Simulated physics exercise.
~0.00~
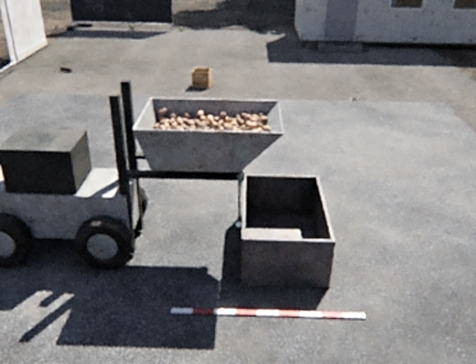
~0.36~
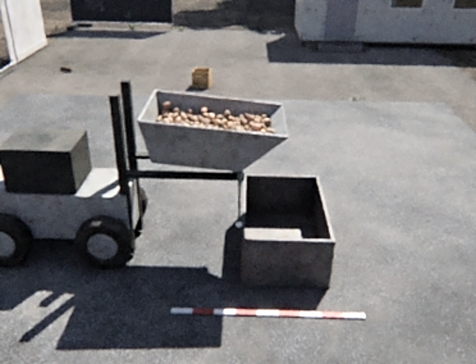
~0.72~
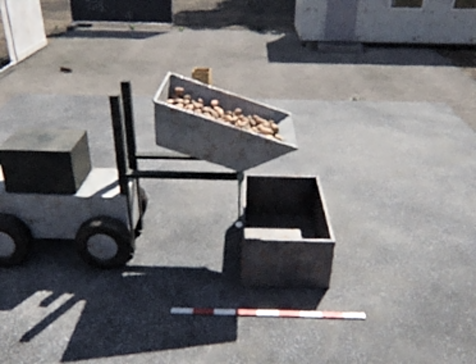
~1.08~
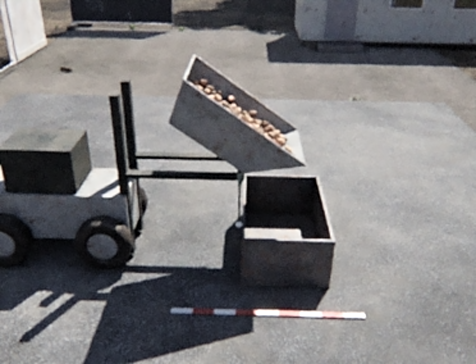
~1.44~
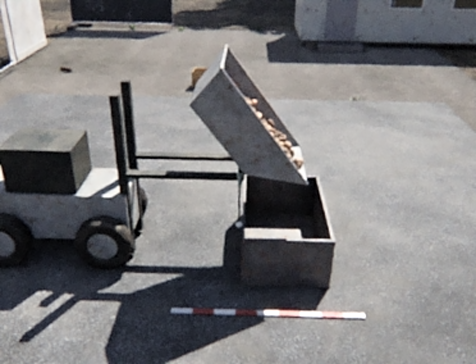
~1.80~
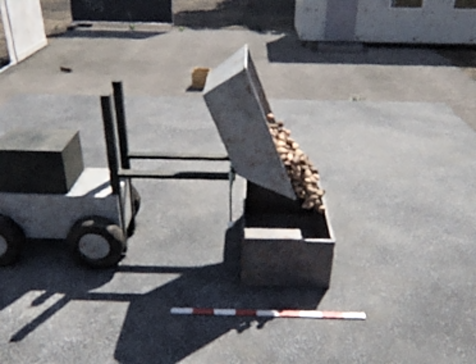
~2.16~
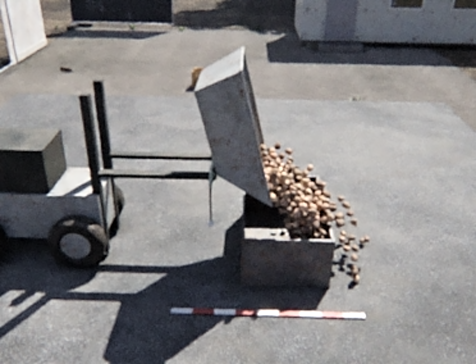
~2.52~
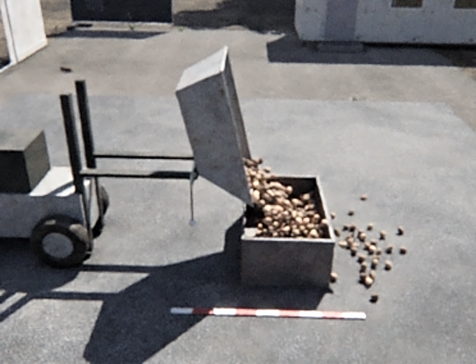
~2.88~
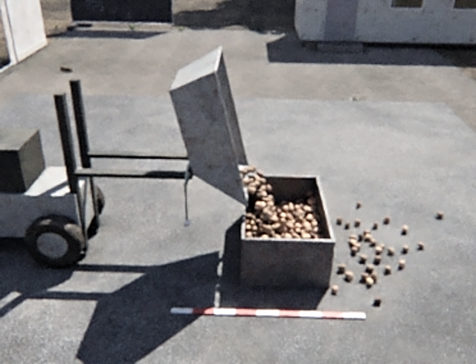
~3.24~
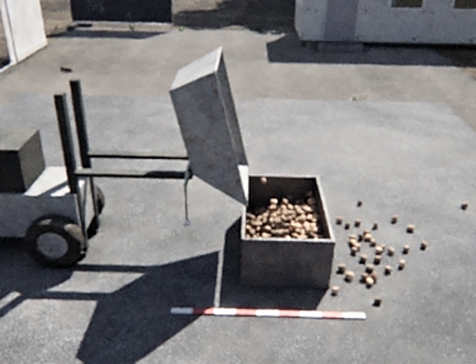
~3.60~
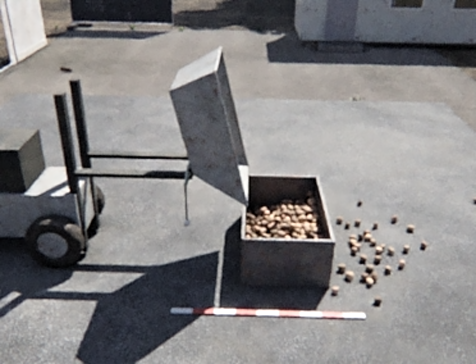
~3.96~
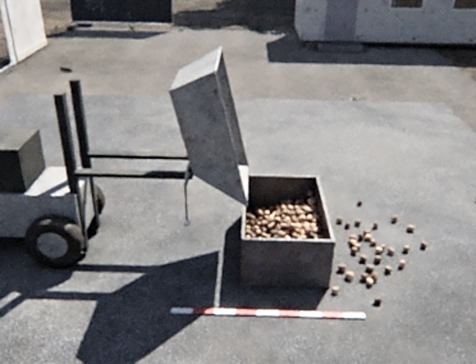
A forklift tipped a grey skip of brown stones steeply to the right, then backed away to the left as they poured into the open bin, leaving the skip empty, most of the stones inside the bin and some scattered on the ground beyond it.
